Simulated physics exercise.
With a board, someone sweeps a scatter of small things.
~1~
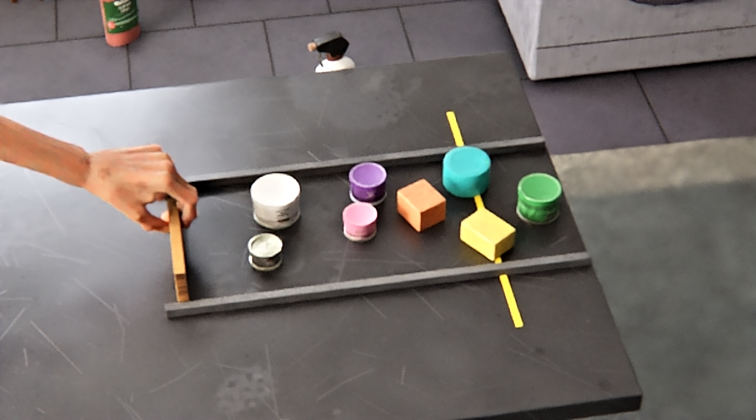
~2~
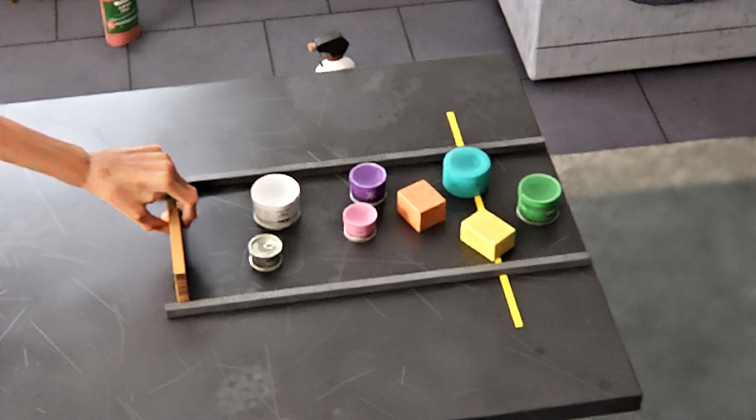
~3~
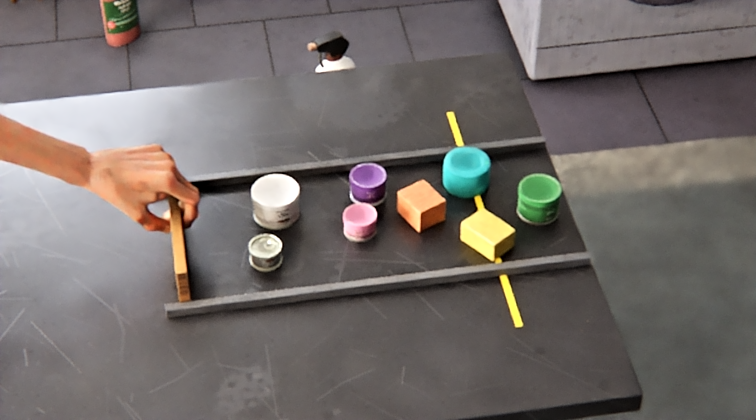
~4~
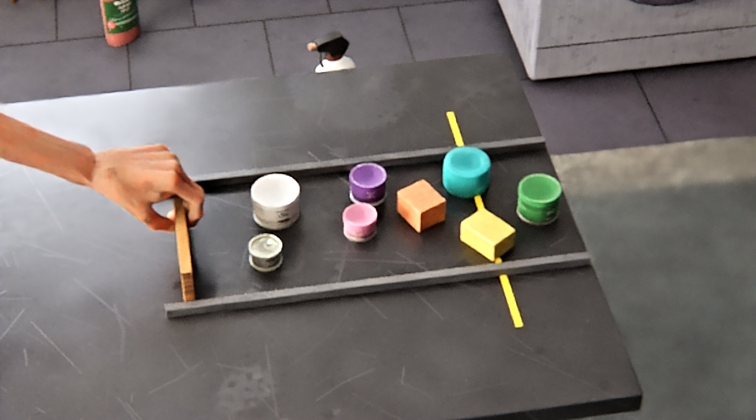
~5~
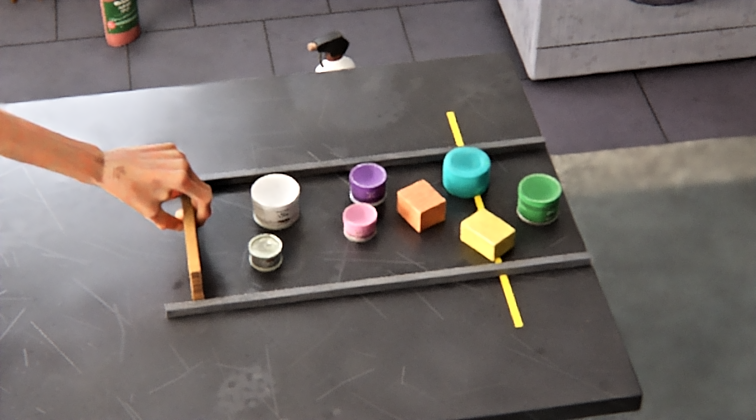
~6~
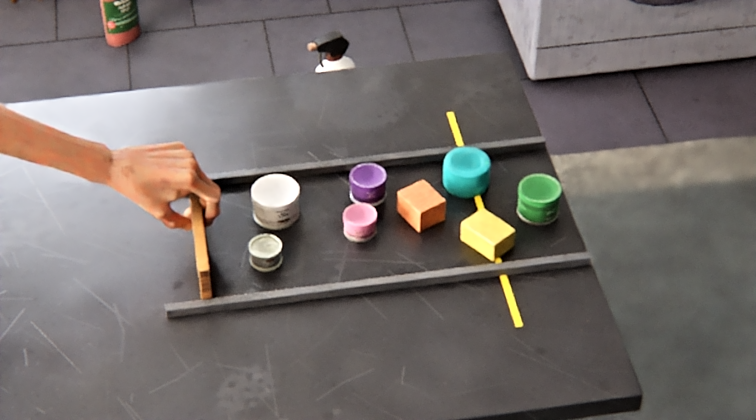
In the video, a hand holds a wooden board upright between two dark rails on a table, then slides it slightly right toward scattered pots and blocks, which stay still, some near a strip of yellow tape.
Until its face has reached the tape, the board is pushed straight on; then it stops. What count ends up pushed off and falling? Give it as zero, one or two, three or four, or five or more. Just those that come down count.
Tally: Nothing.
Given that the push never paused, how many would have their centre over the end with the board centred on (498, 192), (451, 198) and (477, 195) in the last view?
First 1, then 0, finally 0.
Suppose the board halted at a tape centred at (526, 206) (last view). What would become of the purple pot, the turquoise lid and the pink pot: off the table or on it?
Okay, the purple pot sits tight, the turquoise lid plunges, and the pink pot sits tight.
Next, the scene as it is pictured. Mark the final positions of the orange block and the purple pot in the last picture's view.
The first ends close to (534, 207), the second close to (486, 158).
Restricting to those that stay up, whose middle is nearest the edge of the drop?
Result - foremost is the green pot.
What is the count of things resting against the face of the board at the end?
4 in contact.
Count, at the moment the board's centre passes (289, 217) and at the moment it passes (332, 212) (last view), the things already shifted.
Up to then 2, and up to the other point 4.
Soon after, none off yet; green pot at rest near (539, 200); yellow block at rest near (488, 235); turquoise lid at rest near (467, 172).
At rest, the number that fall off is zero.
